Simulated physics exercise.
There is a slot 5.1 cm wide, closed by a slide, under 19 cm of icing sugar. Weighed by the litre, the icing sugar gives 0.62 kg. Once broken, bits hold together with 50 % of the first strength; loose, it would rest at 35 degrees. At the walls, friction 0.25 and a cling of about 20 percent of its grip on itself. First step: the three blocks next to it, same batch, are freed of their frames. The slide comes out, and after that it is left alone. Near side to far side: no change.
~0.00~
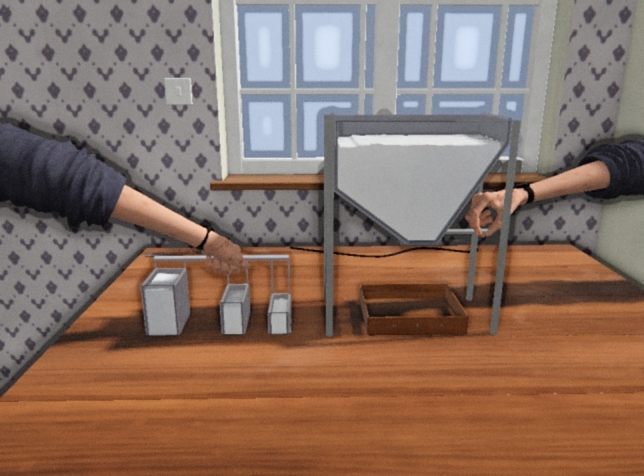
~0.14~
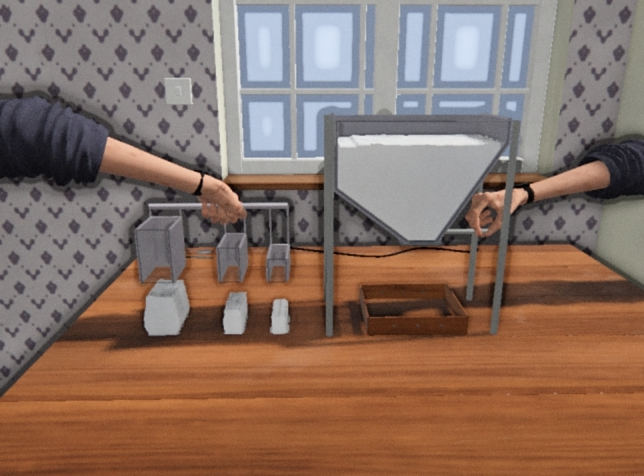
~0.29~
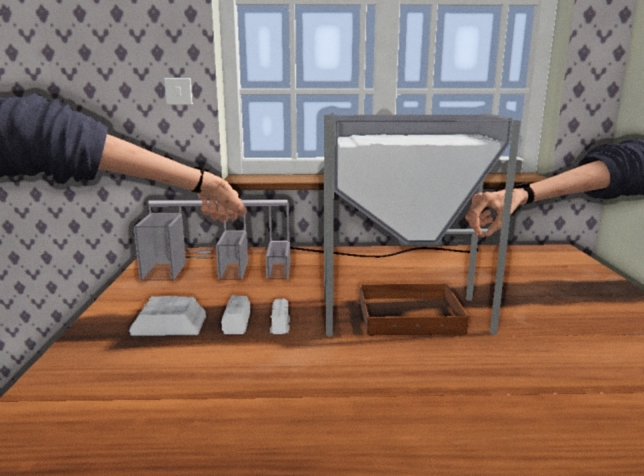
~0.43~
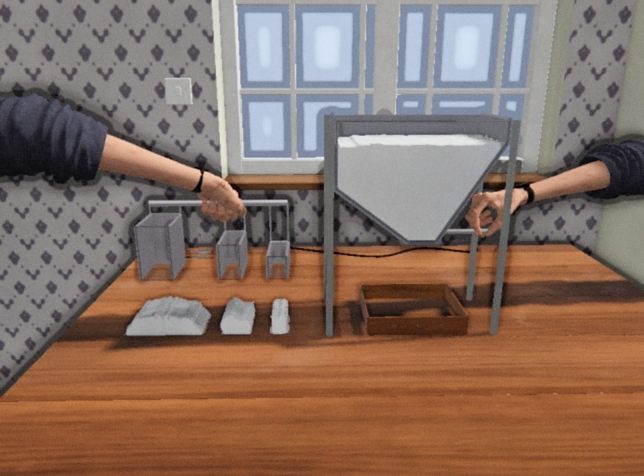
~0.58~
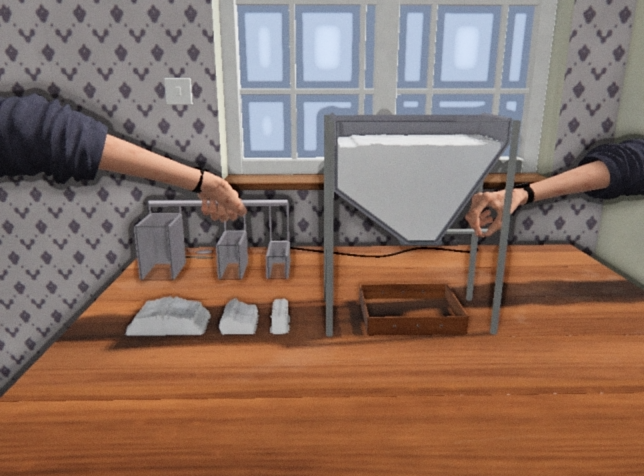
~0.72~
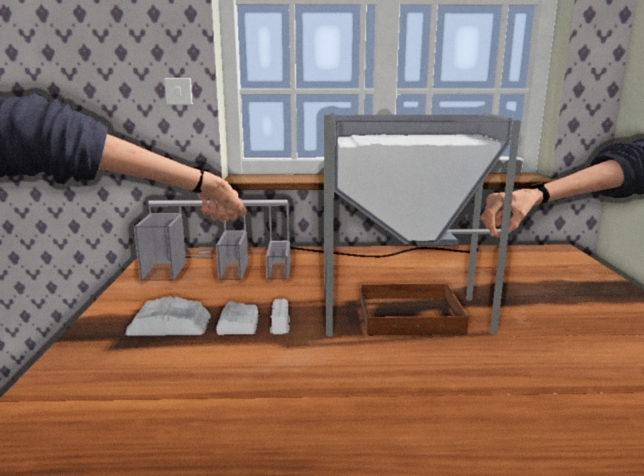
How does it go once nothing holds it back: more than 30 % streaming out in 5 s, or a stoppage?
The feeder ends up draining.
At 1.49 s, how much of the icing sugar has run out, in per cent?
35 per cent, roughly.
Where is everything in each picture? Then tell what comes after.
The first picture shows end of the slide at (435, 243), not yet moved; crest of the icing sugar at (495, 143); block heights 10 cm, 6.2 cm, 3.9 cm (left to right).
The second picture shows end of the slide at (435, 243), not yet moved; crest of the icing sugar at (495, 143); block heights 8.7 cm, 5.7 cm, 3.9 cm (left to right).
The third picture shows end of the slide at (435, 243), not yet moved; crest of the icing sugar at (495, 143); block heights 4.9 cm, 4.8 cm, 3.9 cm (left to right).
The fourth picture shows end of the slide at (435, 243), not yet moved; crest of the icing sugar at (495, 143); block heights 4.7 cm, 4.4 cm, 3.9 cm (left to right).
The fifth picture shows end of the slide at (435, 243), not yet moved; crest of the icing sugar at (495, 143); block heights 4.7 cm, 4.0 cm, 3.9 cm (left to right).
The sixth picture shows end of the slide at (451, 243), moved 3.3 cm; crest of the icing sugar at (495, 144); block heights 4.7 cm, 3.4 cm, 3.9 cm (left to right).
After 1.07 s, 7 % has run out.
After 1.49 s, 33 % has run out.
After 1.90 s, 57 % has run out.
After 2.32 s, 82 % has run out.
After 5.62 s, 100 % has run out.
